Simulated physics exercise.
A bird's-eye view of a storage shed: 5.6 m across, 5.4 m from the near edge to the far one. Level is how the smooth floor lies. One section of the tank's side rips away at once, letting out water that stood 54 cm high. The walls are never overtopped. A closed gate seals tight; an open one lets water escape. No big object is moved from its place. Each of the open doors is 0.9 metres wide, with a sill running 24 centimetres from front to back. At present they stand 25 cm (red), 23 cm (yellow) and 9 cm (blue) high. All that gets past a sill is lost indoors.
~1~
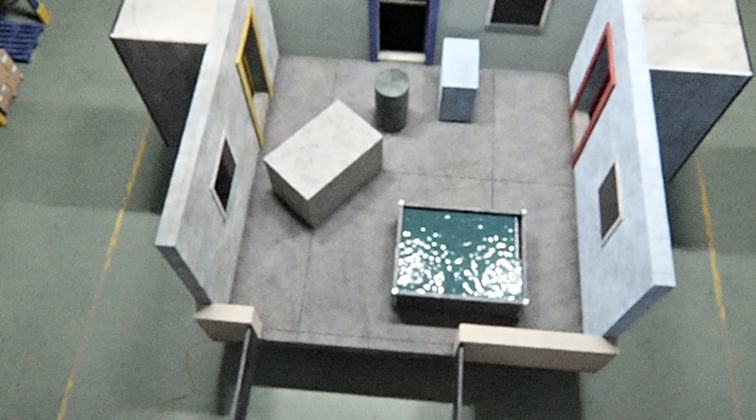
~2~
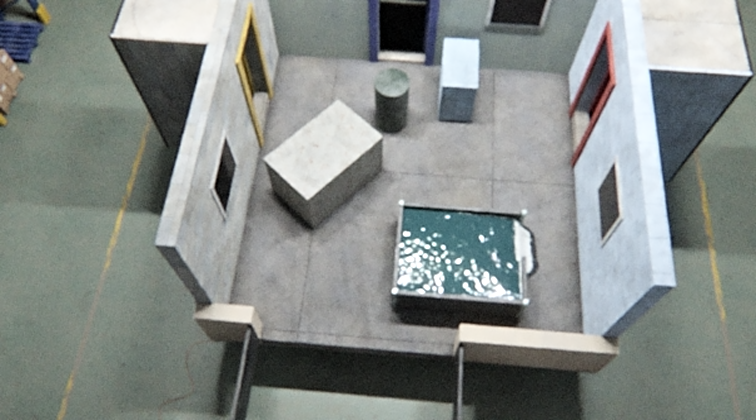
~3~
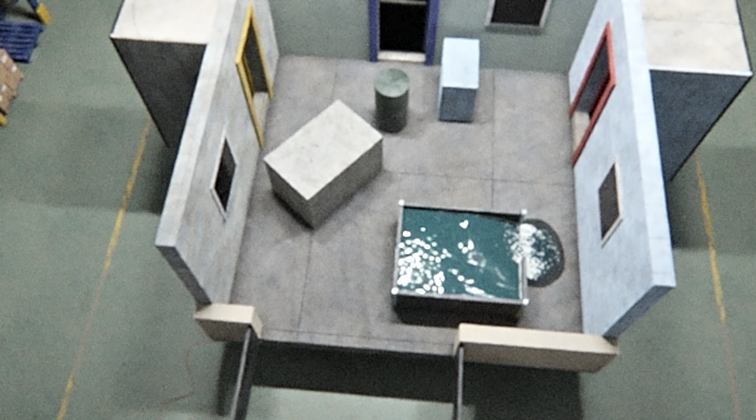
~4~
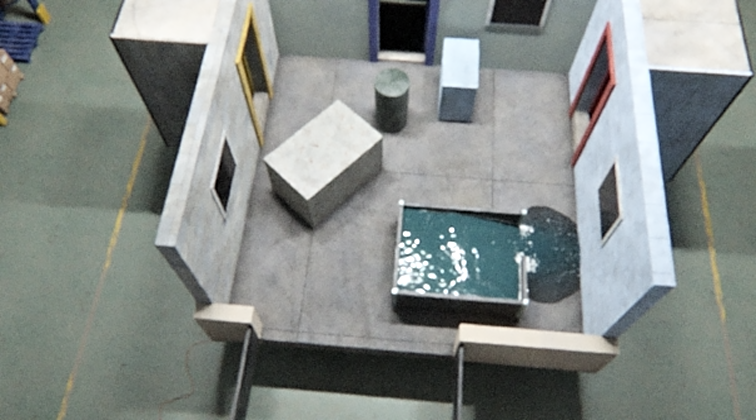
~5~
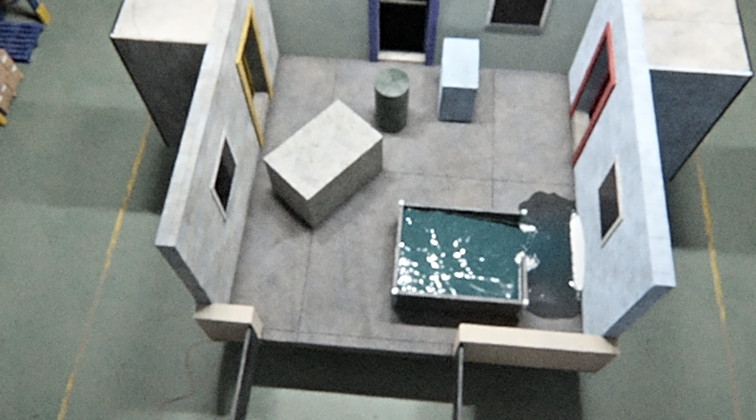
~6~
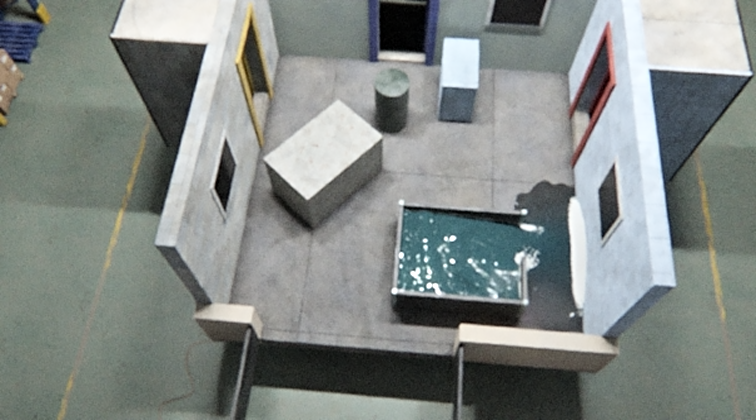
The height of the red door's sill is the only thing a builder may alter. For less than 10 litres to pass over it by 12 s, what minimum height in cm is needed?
It would have to be about 6.5 cm high.
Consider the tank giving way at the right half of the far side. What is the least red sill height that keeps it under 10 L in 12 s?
It needs to be about 13.5 cm high.
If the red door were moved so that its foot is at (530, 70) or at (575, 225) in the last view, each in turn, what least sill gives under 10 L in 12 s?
In turn: About 14.0 cm, about 29 cm.
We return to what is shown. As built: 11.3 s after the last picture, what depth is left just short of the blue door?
The depth there is around 2.0 cm.
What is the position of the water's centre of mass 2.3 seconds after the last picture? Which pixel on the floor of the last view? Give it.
Approximately (495, 242).
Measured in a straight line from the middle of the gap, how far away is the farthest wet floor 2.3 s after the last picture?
It gets close to 4.0 metres out.
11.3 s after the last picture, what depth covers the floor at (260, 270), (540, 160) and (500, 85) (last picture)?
That's 3, 5 and 7 cm, in the order given.
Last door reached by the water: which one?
Last: Yellow.
Then, 0.7 s after the last picture water covers 15 % of the floor, deepest (36 cm) near (579, 254); 5 cm at the red door, 0 litres in over its 25 cm sill.
Then, 2.3 s after the last picture water covers 35 % of the floor, deepest (24 cm) near (584, 351); 6 cm at the red door, 0 litres in over its 25 cm sill.
Then, 11.3 s after the last picture water covers 95 % of the floor, deepest (8 cm) near (584, 351); 7 cm at the red door, 0 litres in over its 25 cm sill.
At the red door as built, the water peaked near 8 cm, 7.1 s after the last picture.
Run again over the same 12 s with other heights there, 14 litres in over 6 cm, 7 litres over 7 cm. The limit of 10 litres is kept from about 6.5 cm up.
